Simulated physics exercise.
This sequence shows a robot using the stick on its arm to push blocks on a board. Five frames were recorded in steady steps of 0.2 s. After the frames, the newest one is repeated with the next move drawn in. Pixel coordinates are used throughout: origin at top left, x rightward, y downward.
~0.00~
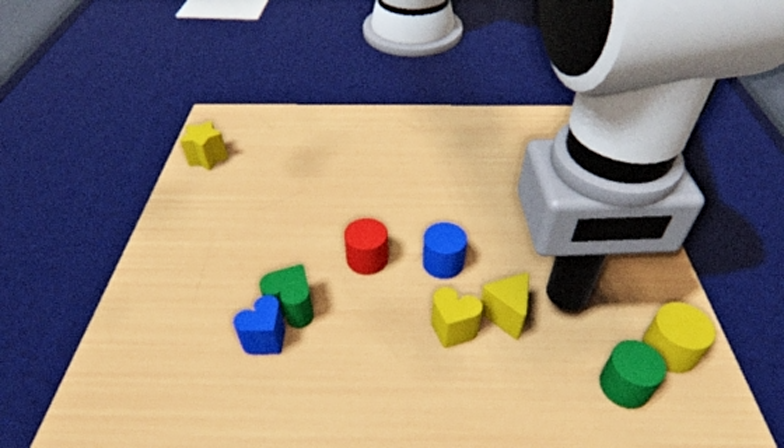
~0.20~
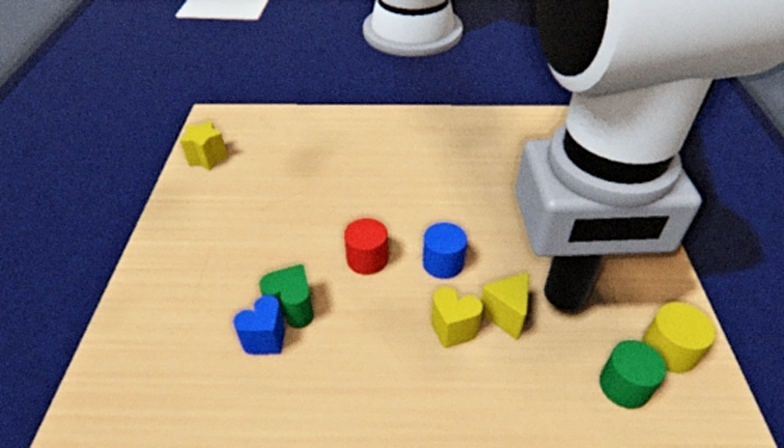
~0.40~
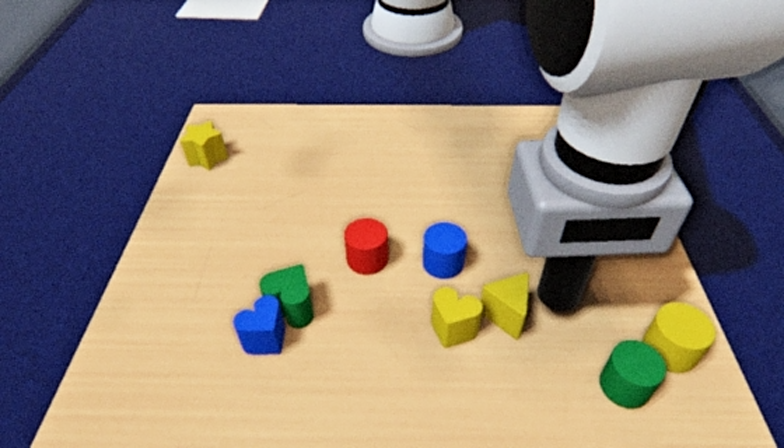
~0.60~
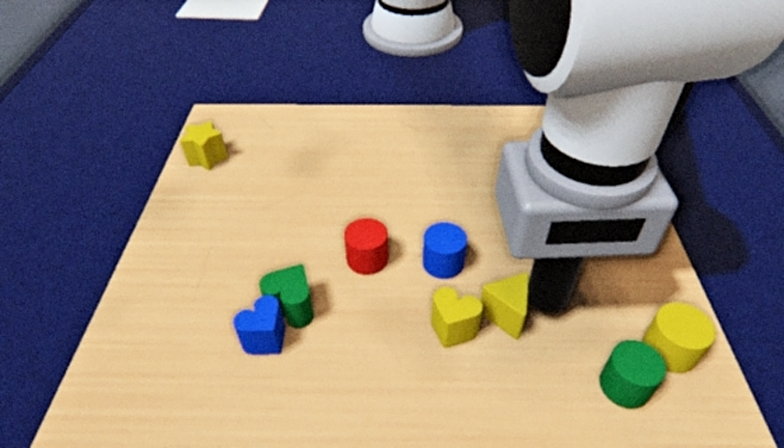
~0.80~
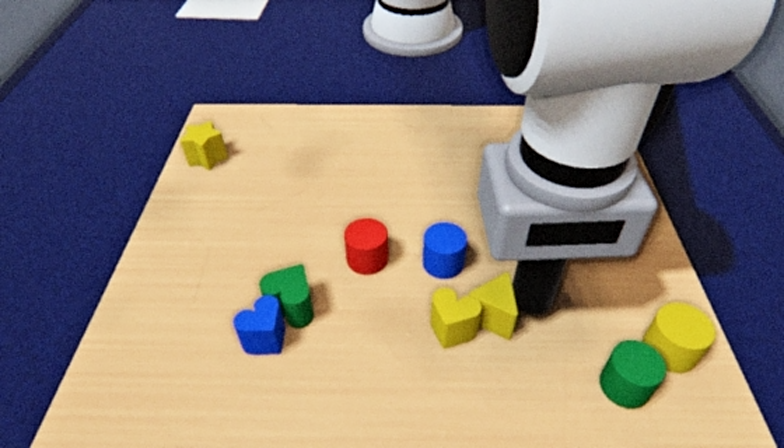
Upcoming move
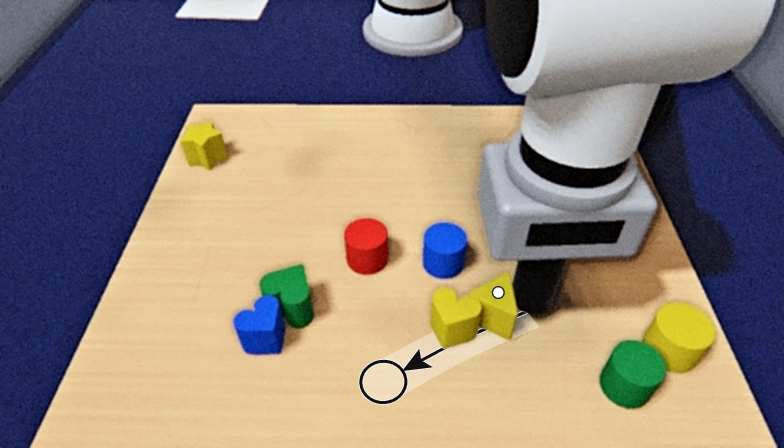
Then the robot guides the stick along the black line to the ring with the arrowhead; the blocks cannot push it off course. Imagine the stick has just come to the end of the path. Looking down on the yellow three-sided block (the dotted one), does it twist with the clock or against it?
It makes a clockwise turn.
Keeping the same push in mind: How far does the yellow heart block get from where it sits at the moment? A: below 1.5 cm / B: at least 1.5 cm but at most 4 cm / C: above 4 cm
It's C.
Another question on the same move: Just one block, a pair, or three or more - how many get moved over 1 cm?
I'd say two blocks get shifted by more than about 1 cm.
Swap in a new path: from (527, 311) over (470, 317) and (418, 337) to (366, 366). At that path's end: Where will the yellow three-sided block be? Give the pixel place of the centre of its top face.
It should be at (327, 363) by then.
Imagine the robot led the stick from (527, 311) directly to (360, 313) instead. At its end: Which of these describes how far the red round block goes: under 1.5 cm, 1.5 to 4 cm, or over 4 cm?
Once the path is done, the red round block lies within 1.5 cm of its present place.
Path on the board, from (527, 311) over (481, 331) and (433, 354) to (383, 381); the dot is on the yellow three-sided block.
The first path, step by step. One third of the way, stick (482, 318); yellow heart block (406, 325); yellow three-sided block (445, 312).
Two thirds of the way, stick (434, 341); yellow heart block (352, 346); yellow three-sided block (394, 333).
At the end, stick (383, 368); blue round block in place; yellow heart block (298, 362), turned 20° clockwise; yellow three-sided block (341, 353), turned 20° clockwise.
